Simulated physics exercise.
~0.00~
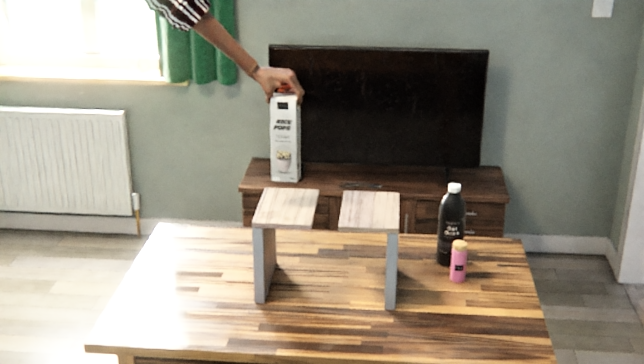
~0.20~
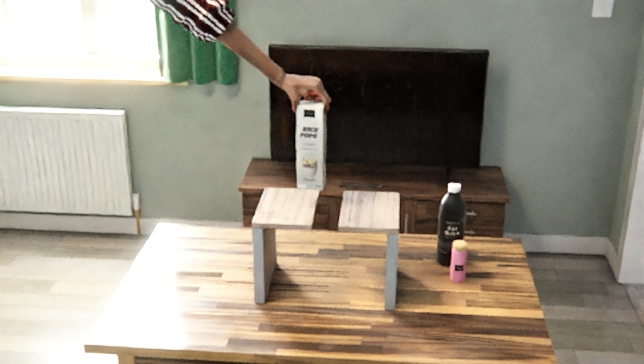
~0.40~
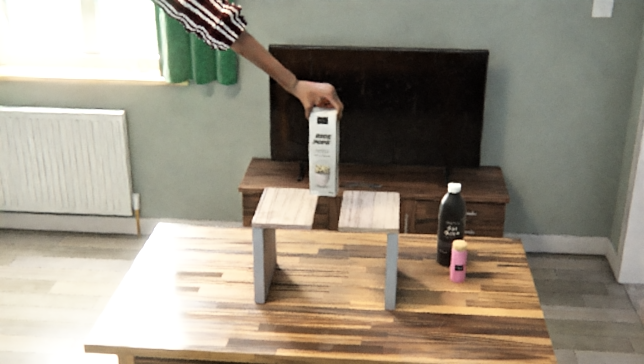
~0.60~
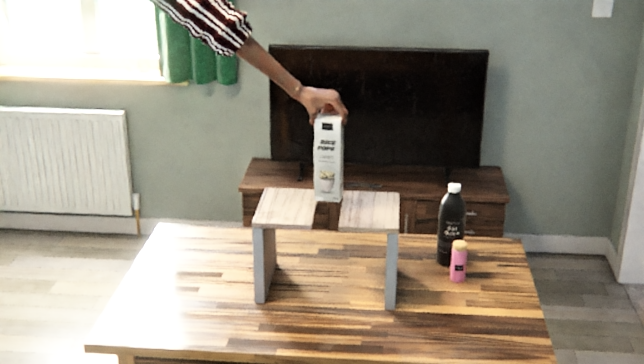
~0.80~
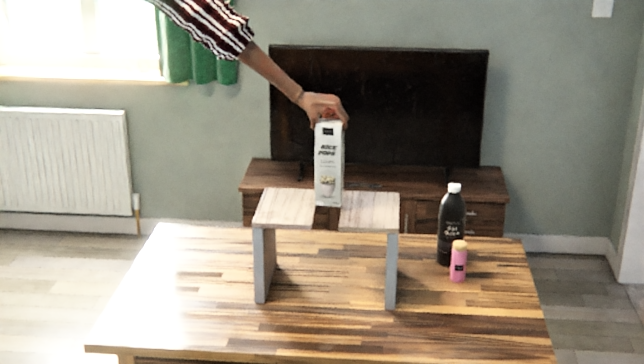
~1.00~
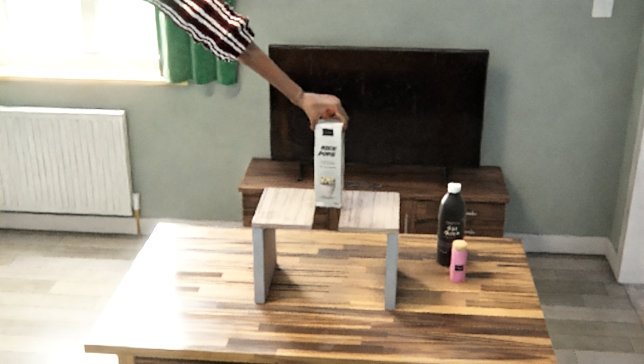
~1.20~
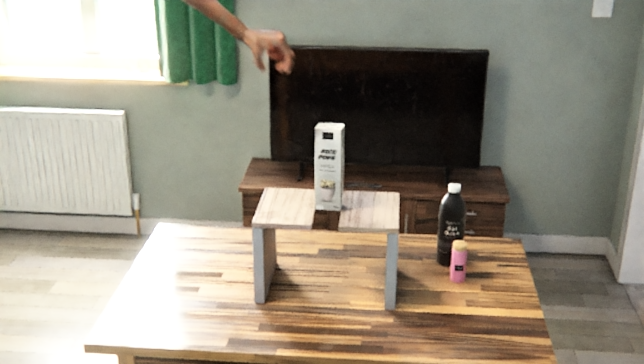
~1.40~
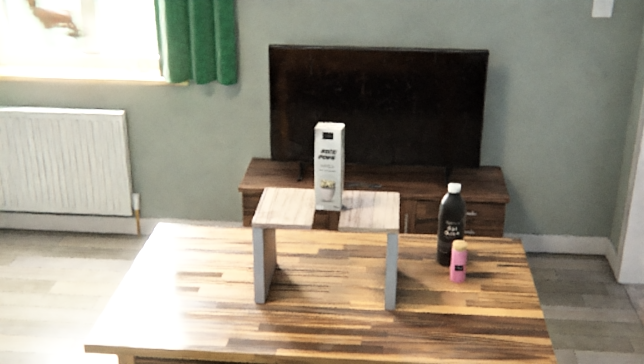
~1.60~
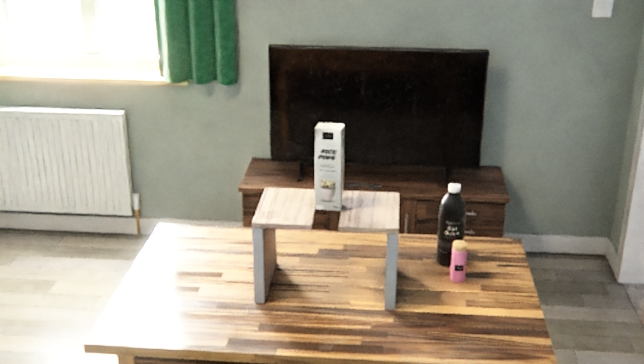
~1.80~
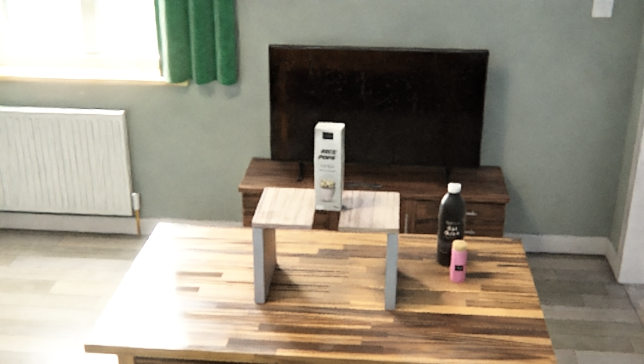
In the video, a hand moves a white carton rightward and lowers it upright over the gap between two small supports on a wooden table, then lets go and withdraws. The carton stays standing on top, while a black bottle and pink shaker remain in place.
